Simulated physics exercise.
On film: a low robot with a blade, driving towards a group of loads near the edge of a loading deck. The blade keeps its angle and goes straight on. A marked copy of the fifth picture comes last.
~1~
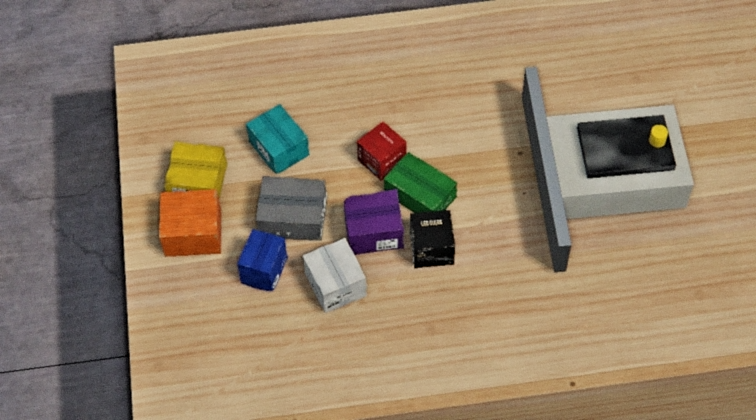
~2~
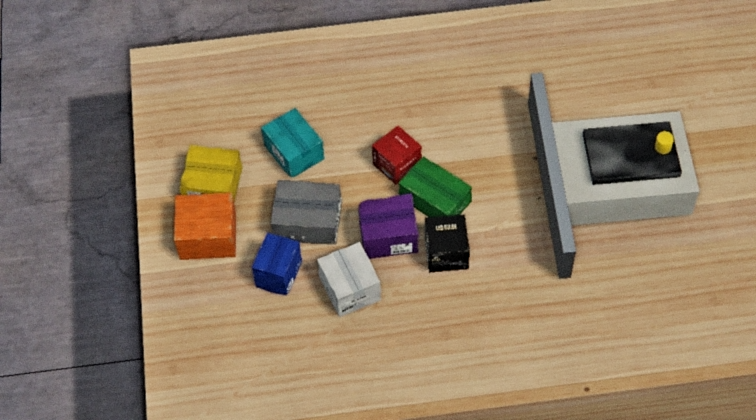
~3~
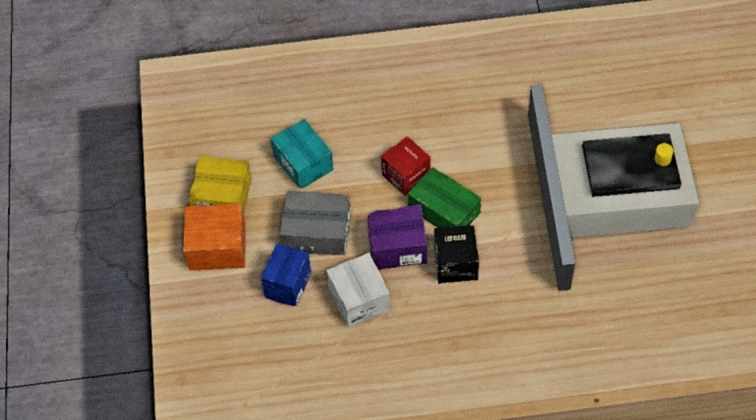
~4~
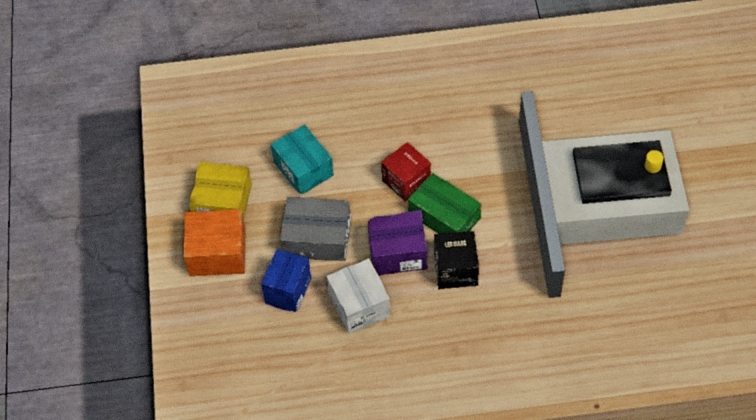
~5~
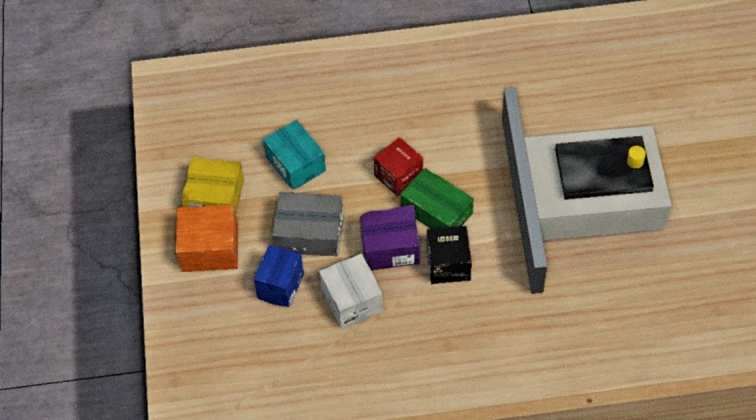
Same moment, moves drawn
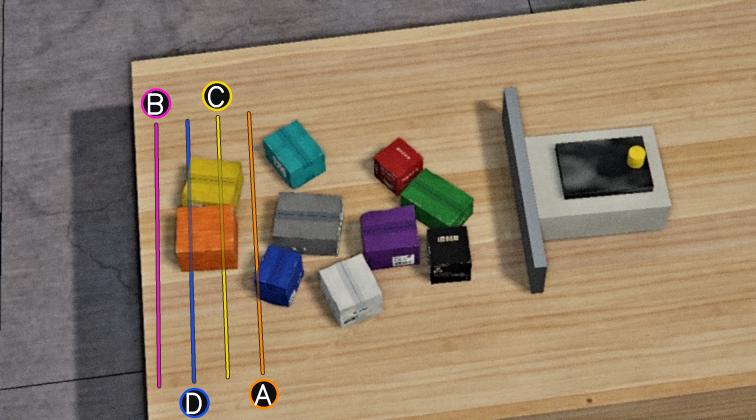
On a flat wooden surface, a low, pale machine with a wide grey blade moves slowly left towards a cluster of coloured boxes, slightly narrowing the gap, while the boxes stay still and the view shifts a little.
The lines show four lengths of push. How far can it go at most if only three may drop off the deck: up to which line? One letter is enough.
It can go as far as C.
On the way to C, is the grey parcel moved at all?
Yes.
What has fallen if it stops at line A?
The orange crate goes over.
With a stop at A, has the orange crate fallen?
Yes.
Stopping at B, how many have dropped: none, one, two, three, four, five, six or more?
In all, six or more.
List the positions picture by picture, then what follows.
Grey parcel (292, 208); purple box (374, 223); turquoise parcel (278, 139), in the first frame.
Robot (625, 152); red box (397, 155), in the second frame.
Robot (624, 164); blue box (287, 276), in the third frame.
Robot (615, 171); orange crate (215, 242), in the fourth frame.
Robot (597, 167); green box (437, 204); grey parcel (308, 224); purple box (390, 238), in the fifth frame.
On the marked copy, A at (255, 236); B at (158, 248); C at (223, 240); D at (191, 244).
Following C. Soon after the start, robot (488, 181); white parcel (338, 294); grey parcel (284, 224).
Later, robot (378, 194); orange crate (175, 239); yellow box (180, 170).
In the end, robot (296, 205); orange crate over the edge; grey parcel over the edge; three fallen.
As for the rest, A is within the limit but short; B drops nine; D drops six.
